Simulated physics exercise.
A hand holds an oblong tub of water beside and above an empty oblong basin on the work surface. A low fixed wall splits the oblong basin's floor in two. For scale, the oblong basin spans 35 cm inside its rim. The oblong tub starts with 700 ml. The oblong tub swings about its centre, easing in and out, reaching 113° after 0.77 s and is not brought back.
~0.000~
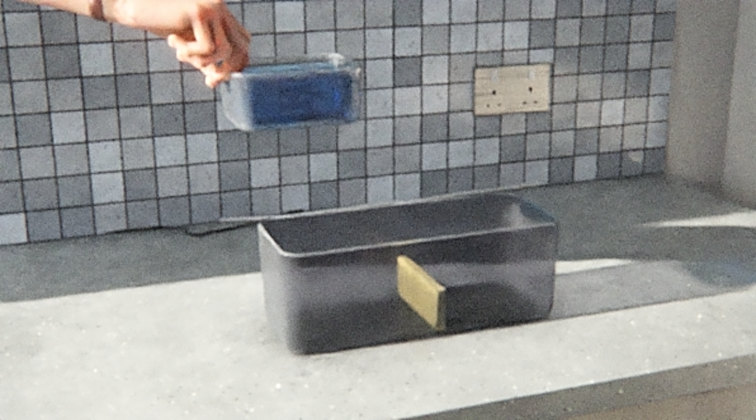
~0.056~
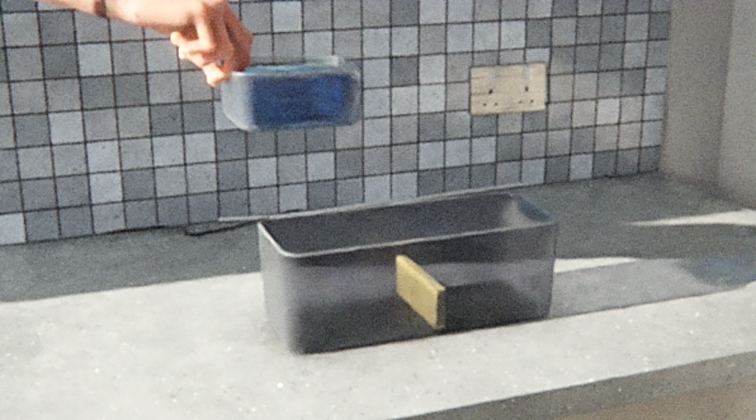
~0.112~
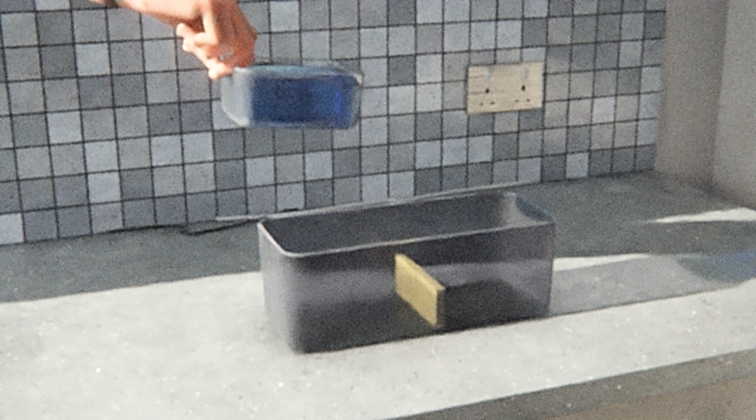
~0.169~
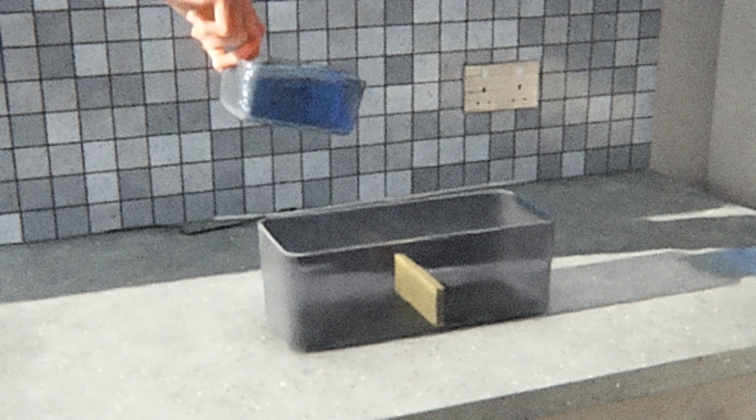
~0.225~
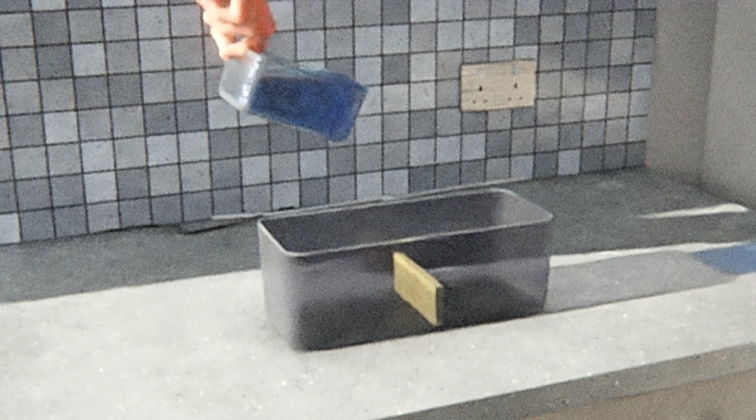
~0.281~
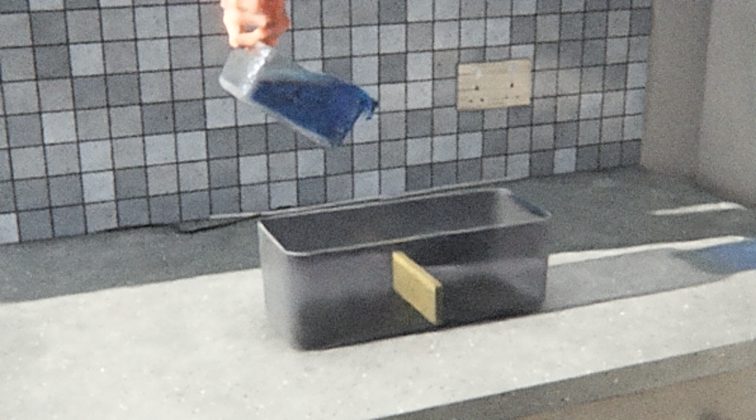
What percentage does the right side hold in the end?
About 28 per cent.
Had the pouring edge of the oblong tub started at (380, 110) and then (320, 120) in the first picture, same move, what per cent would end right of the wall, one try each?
In turn about 55 and 5 per cent.
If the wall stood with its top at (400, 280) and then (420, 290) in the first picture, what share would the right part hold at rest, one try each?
In turn about 55 and 35 per cent.
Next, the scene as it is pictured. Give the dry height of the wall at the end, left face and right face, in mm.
Some 34 mm on the left and 42 mm on the right.
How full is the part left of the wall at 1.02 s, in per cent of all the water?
Near 62 in a hundred.
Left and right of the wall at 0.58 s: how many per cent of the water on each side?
Near 22 on the left, 20 on the right.
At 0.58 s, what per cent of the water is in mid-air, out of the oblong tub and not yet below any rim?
Some 46 per cent.
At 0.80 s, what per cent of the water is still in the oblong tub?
Some 1 per cent.
Then, 0.58 s in, the tilt is 97° and 10 per cent is still to pour, 22 is left of the wall and 20 right of it.
Then, 0.80 s in, the tilt is 113° and 1 per cent is still to pour, 60 is left of the wall and 27 right of it.
Then, 1.02 s in, the tilt is 113° and 0 per cent is still to pour, 61 is left of the wall and 28 right of it.
Then, 1.27 s in, the tilt is 113° and 0 per cent is still to pour, 62 is left of the wall and 28 right of it.
Finally, 62 per cent lies left of the wall, 28 right of it and 10 outside.
